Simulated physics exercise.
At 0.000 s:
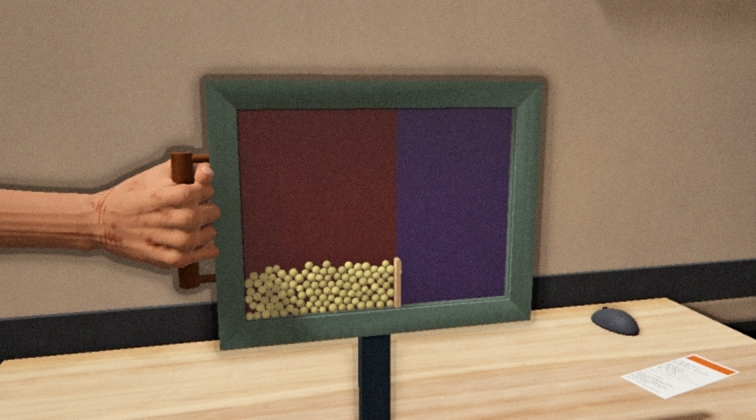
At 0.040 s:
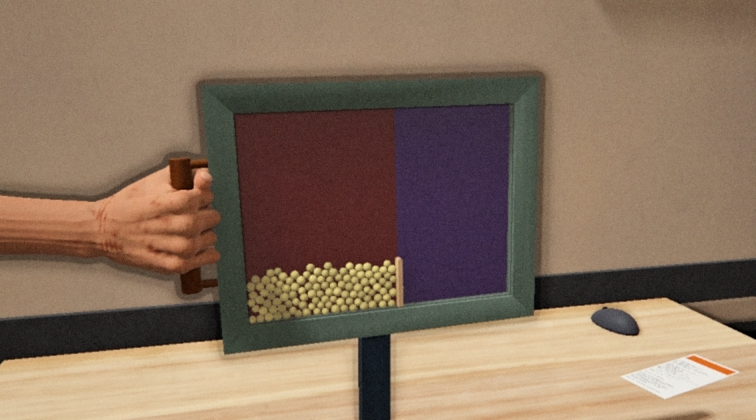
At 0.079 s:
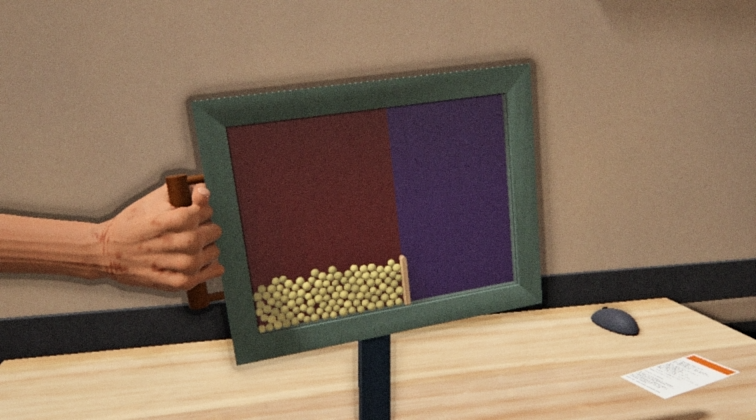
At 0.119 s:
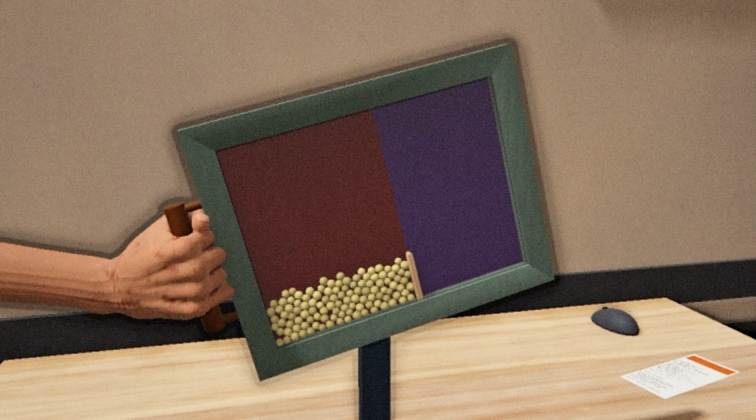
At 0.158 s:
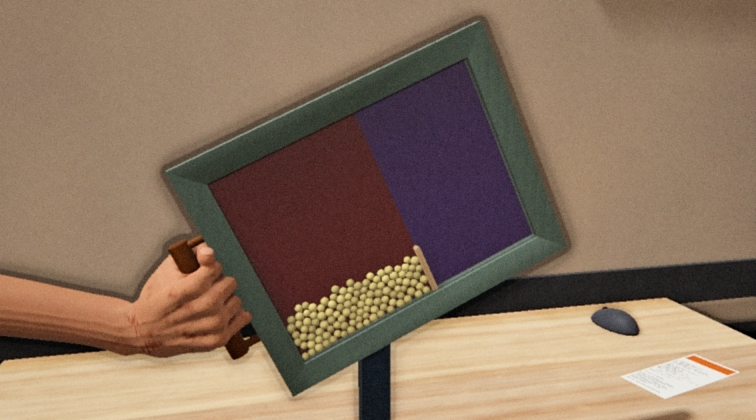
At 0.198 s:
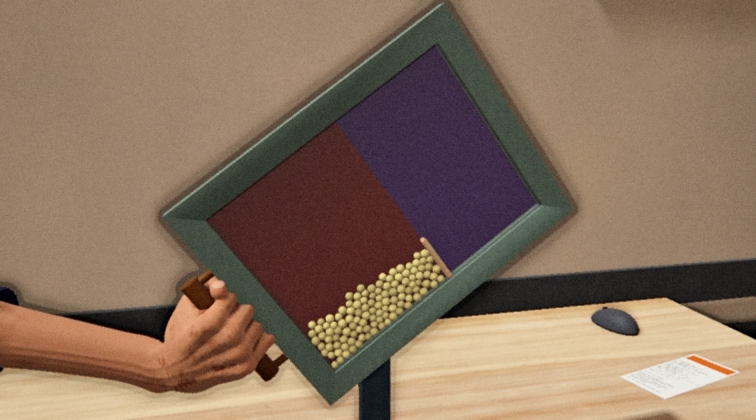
A hand turns a framed red and purple box of pale beans steadily anticlockwise.
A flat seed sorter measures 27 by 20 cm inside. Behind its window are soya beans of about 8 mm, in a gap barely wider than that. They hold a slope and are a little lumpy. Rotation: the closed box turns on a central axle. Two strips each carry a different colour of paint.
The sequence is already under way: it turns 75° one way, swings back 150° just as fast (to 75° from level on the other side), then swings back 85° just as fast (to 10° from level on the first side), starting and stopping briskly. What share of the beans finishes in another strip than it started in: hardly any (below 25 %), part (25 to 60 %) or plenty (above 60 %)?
My answer is part.
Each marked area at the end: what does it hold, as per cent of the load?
In per cent: Red strip holds 55 and purple strip holds 45.
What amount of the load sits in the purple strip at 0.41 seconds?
I'd put it near 0 in a hundred.
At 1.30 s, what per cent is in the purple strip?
I'd say near 45 in a hundred.
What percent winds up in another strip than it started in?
Around 45 per cent, give or take.
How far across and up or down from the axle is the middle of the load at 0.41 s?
Right by about 5 cm and below by about 9 cm.
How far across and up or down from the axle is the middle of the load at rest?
Some 3 cm right and 8 cm below.
After 0.41 s, it stands 75° anticlockwise; the beans' middle is 5 cm right of and 9 cm below the centre; red 100 %; 0 % have changed strip.
After 1.30 s, it stands 32° clockwise; the beans' middle is 1 cm left of and 8 cm below the centre; red 55 %, purple 45 %; 45 % have changed strip.
After 1.52 s, it stands 10° anticlockwise; the beans' middle is 5 cm right of and 7 cm below the centre; red 55 %, purple 45 %; 45 % have changed strip.
At rest by 2.4 s, it stands 10° anticlockwise; red 55 %, purple 45 %; 45 % have changed strip.
